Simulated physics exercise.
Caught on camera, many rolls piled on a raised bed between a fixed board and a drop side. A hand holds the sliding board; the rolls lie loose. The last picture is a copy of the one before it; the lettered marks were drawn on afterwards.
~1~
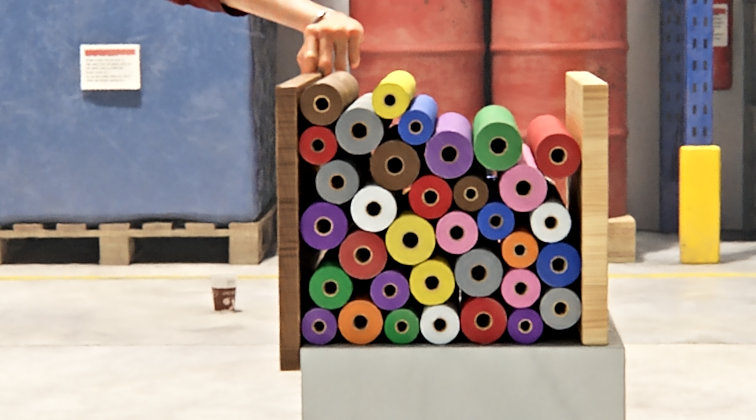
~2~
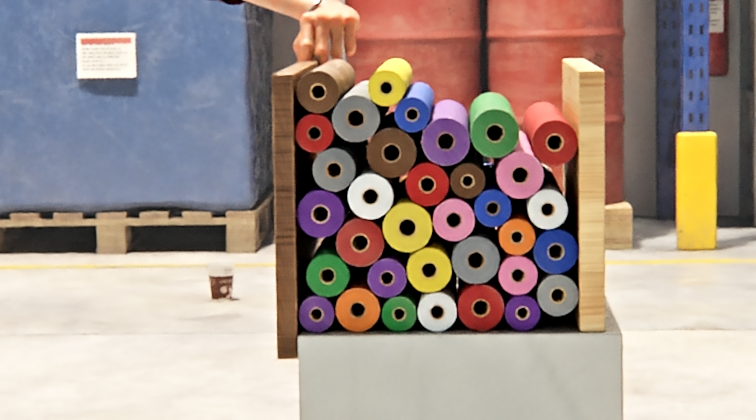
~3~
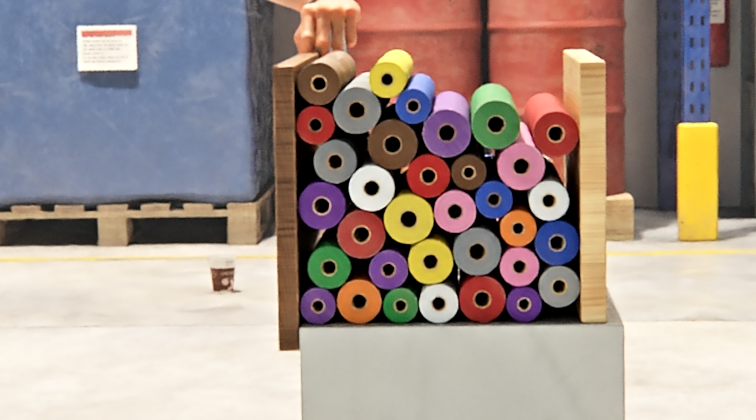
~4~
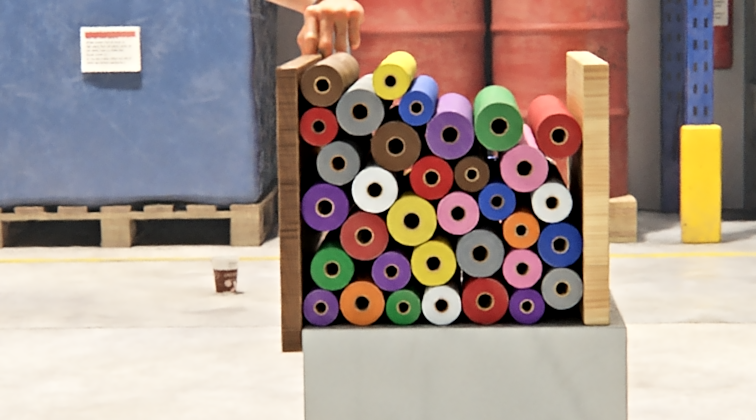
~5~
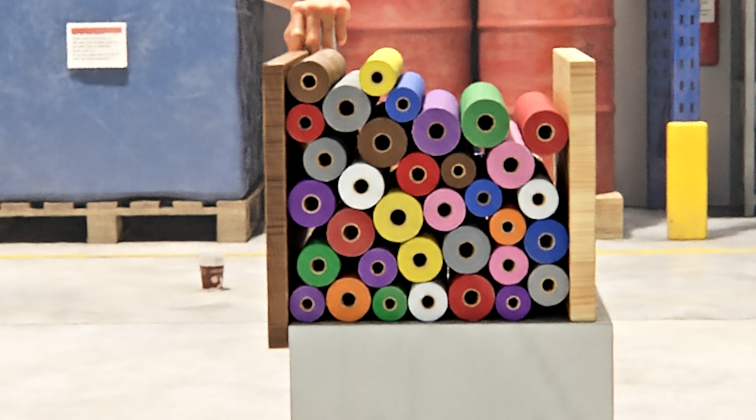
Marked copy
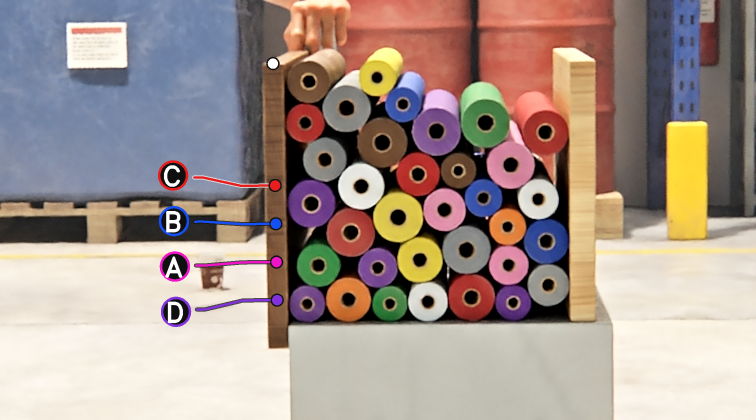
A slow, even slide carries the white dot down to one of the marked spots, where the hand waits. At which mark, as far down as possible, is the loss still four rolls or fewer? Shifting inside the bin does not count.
B is the limit.
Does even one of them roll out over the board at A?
Yes.
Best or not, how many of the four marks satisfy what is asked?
The number is two.
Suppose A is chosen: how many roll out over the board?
With A, six.
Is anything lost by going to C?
Yes.
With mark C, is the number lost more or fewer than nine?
At C, fewer than nine.
On the copy, A at (277, 262); B at (276, 224); C at (275, 185); D at (277, 300); the white dot at (273, 64).
On B. First, top of the board (285, 137).
Then, top of the board (287, 220).
Finally, top of the board (287, 223), two out over the board.
By contrast, A more than four out over the board; C two out over the board; D more than four out over the board.
